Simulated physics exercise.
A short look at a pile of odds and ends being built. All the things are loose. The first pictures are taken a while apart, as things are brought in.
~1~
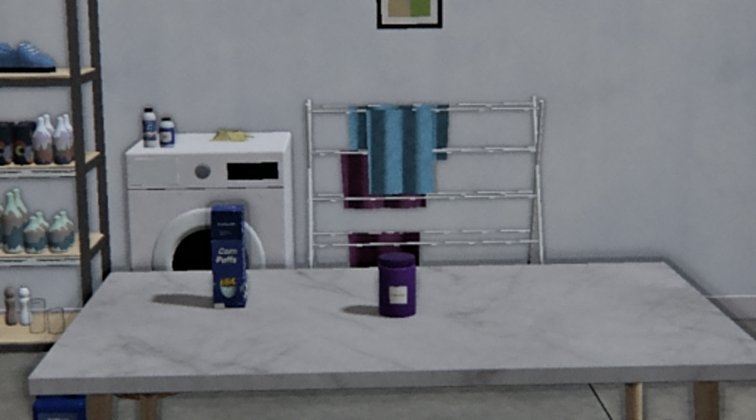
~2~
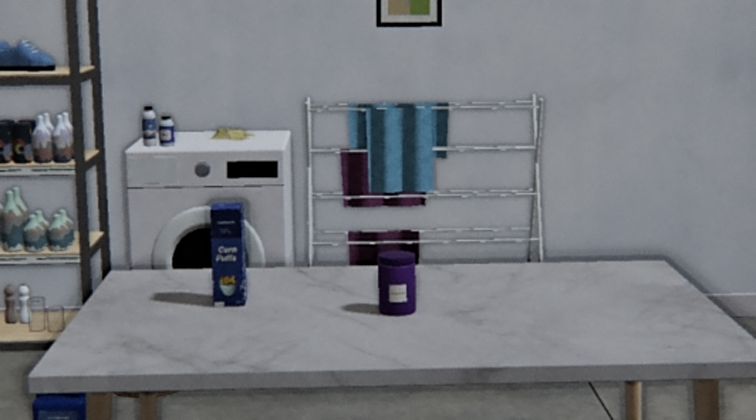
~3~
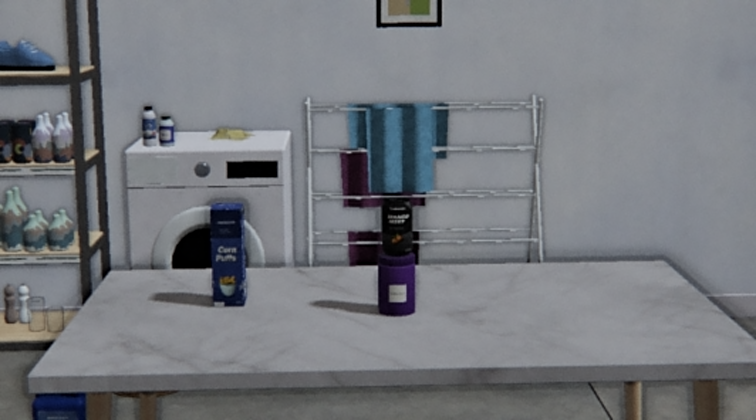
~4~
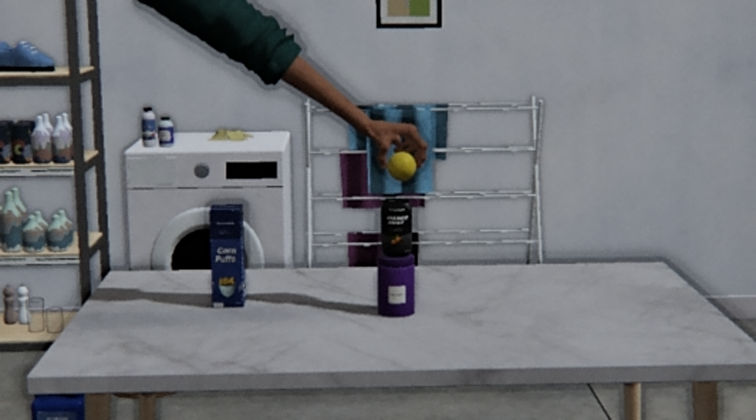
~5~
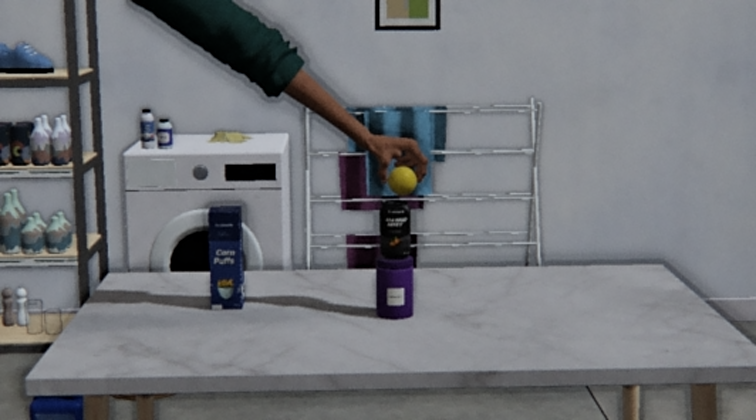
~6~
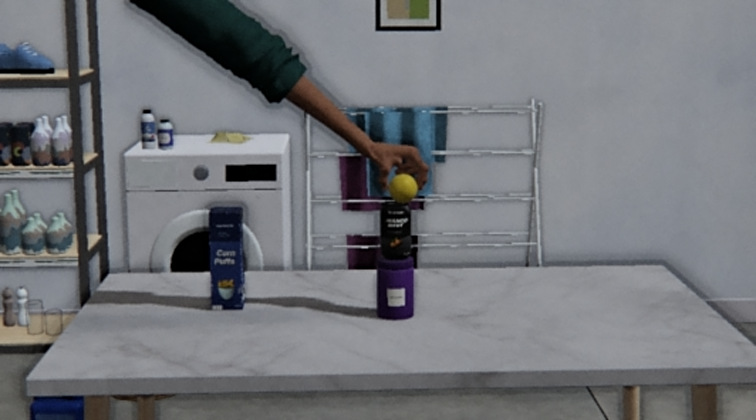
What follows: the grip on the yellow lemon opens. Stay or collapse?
As it turns out, it holds.
Then, 1.00 s later than the last frame, all is still.
Then, 2.10 s later than the last frame, yellow lemon resting near (403, 189).
When it is over, all 4 as before. End places, in pixels of the last picture, yellow lemon near (403, 189). The pile keeps its balance.
